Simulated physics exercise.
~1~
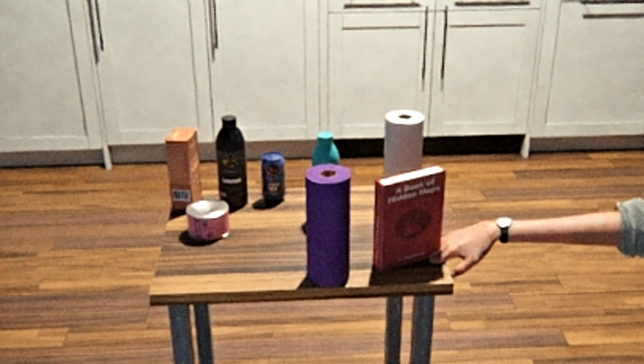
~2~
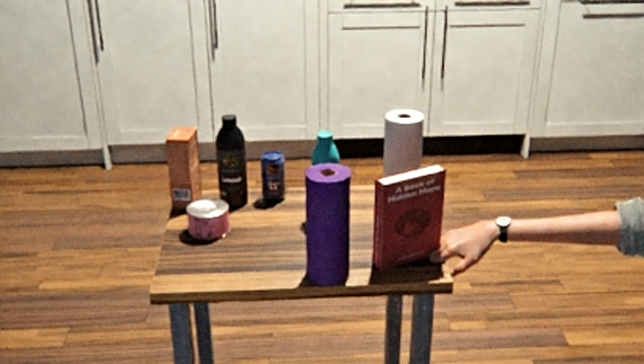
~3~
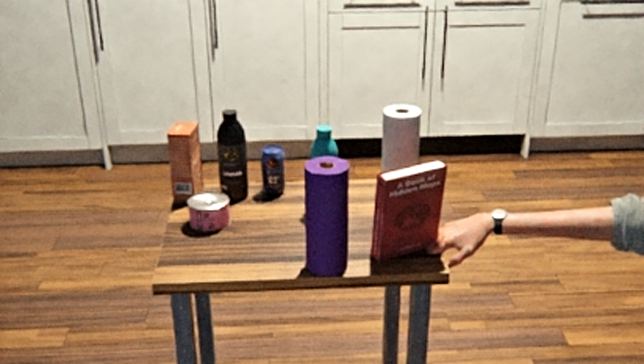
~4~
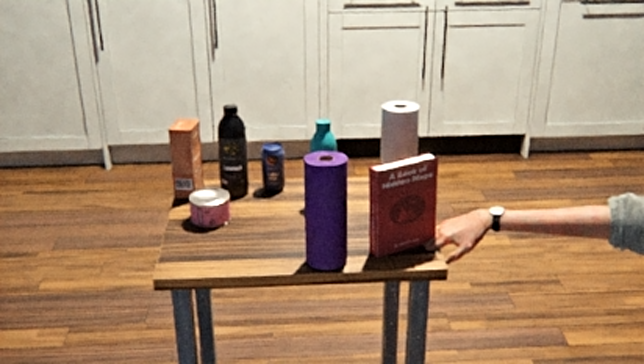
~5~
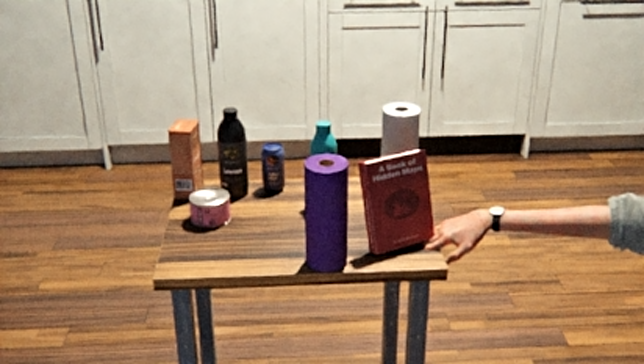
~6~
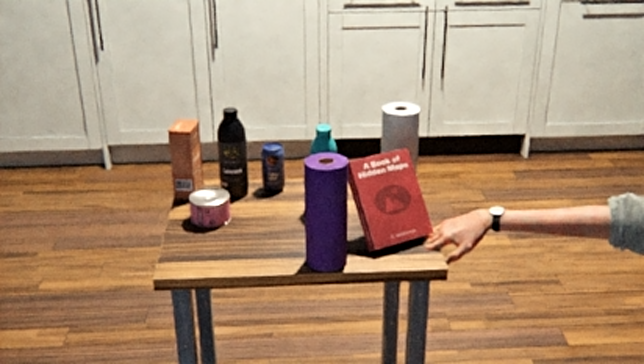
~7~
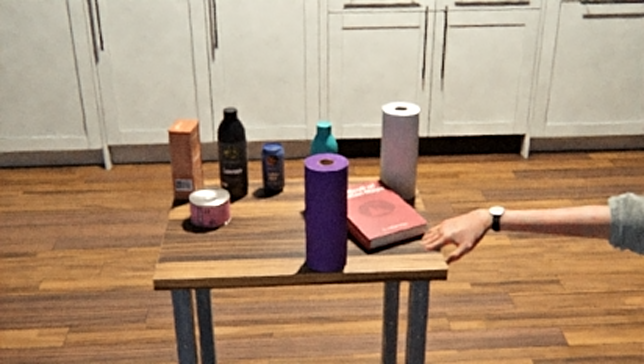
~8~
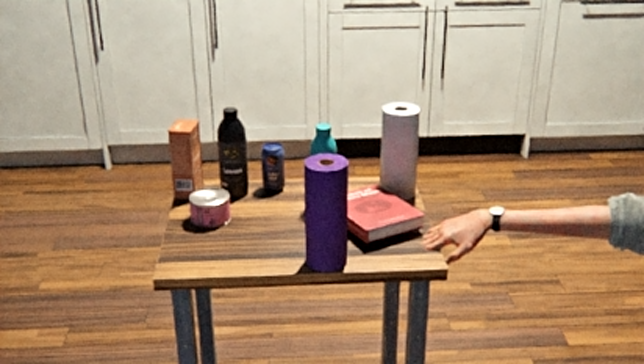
To begin with, a hand wearing a watch rests at the right edge of a small wooden table holding a red book, purple and white rolls, an orange carton, a pink tub, a blue can, and black and turquoise bottles. The table shifts slightly away, toward the white cabinets, and stops. The upright book then begins to tip, leaning back and to the left behind the purple roll. It tilts further and drops flat onto the tabletop. At the end, the book lies down beside the hand, while everything else still stands in place.
